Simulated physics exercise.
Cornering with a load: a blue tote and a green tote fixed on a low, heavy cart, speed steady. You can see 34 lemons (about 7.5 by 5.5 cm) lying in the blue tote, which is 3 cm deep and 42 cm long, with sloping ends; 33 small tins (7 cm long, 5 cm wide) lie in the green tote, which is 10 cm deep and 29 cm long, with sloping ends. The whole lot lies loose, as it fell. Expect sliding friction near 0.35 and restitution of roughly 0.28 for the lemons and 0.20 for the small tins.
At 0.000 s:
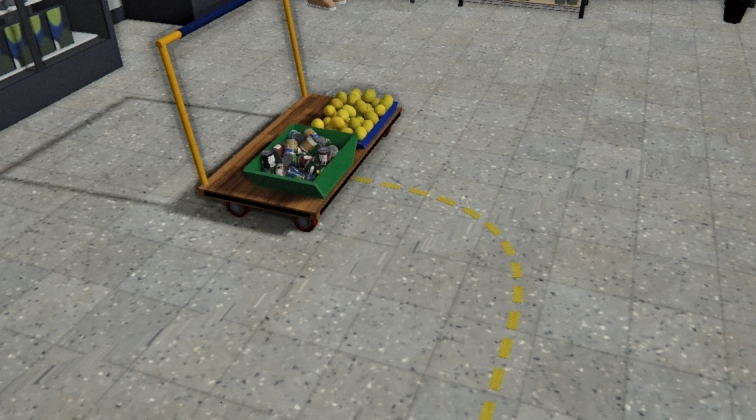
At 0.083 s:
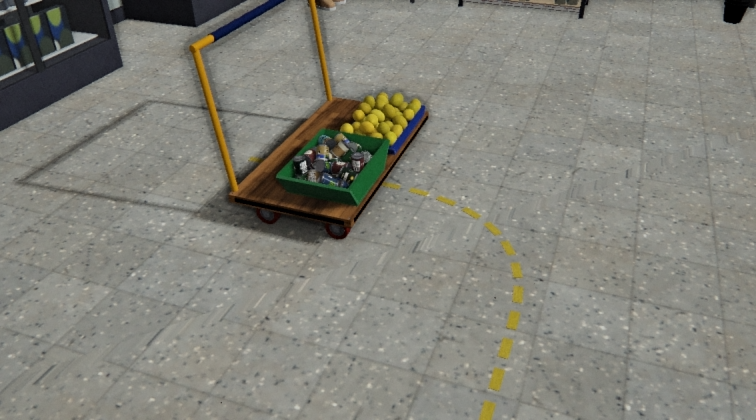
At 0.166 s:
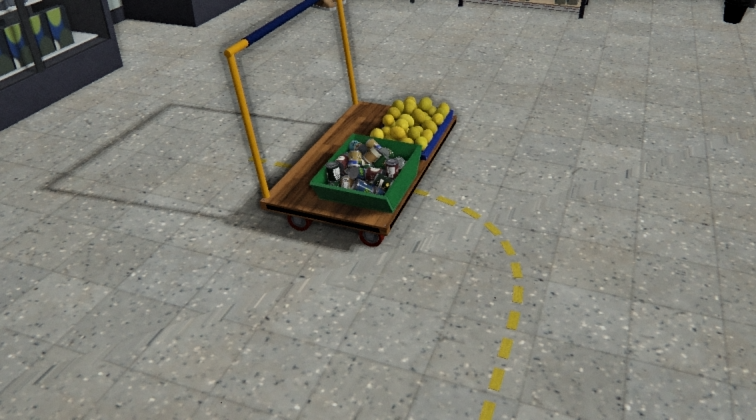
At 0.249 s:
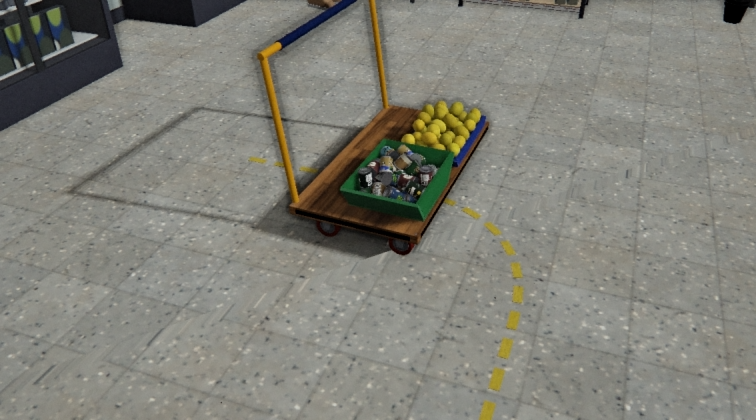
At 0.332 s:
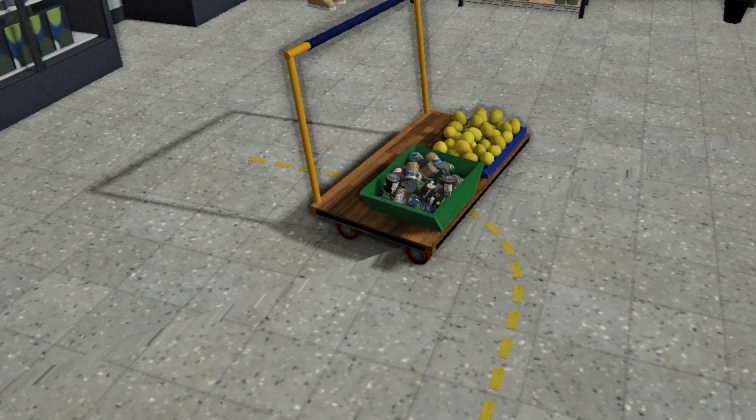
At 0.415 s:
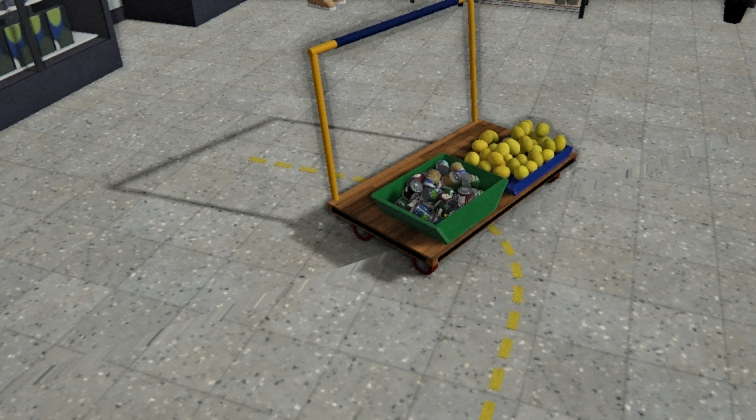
On a speckled tile floor, a cart carrying lemons and small tins rolls right and turns.
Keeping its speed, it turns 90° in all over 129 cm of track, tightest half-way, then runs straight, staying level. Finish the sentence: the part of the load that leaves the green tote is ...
... less than a sixth.
After 0.54 s, the blue tote is down by 5 of 34 and the green tote has all 33.
After 0.69 s, the blue tote is down by 7 of 34 and the green tote has all 33.
After 0.90 s, the blue tote is down by 10 of 34 and the green tote has all 33.
Final count (at 1.36 s), the blue tote is down by 14 of 34 and the green tote has all 33. Asked share, 0 of 33, 0 per cent.
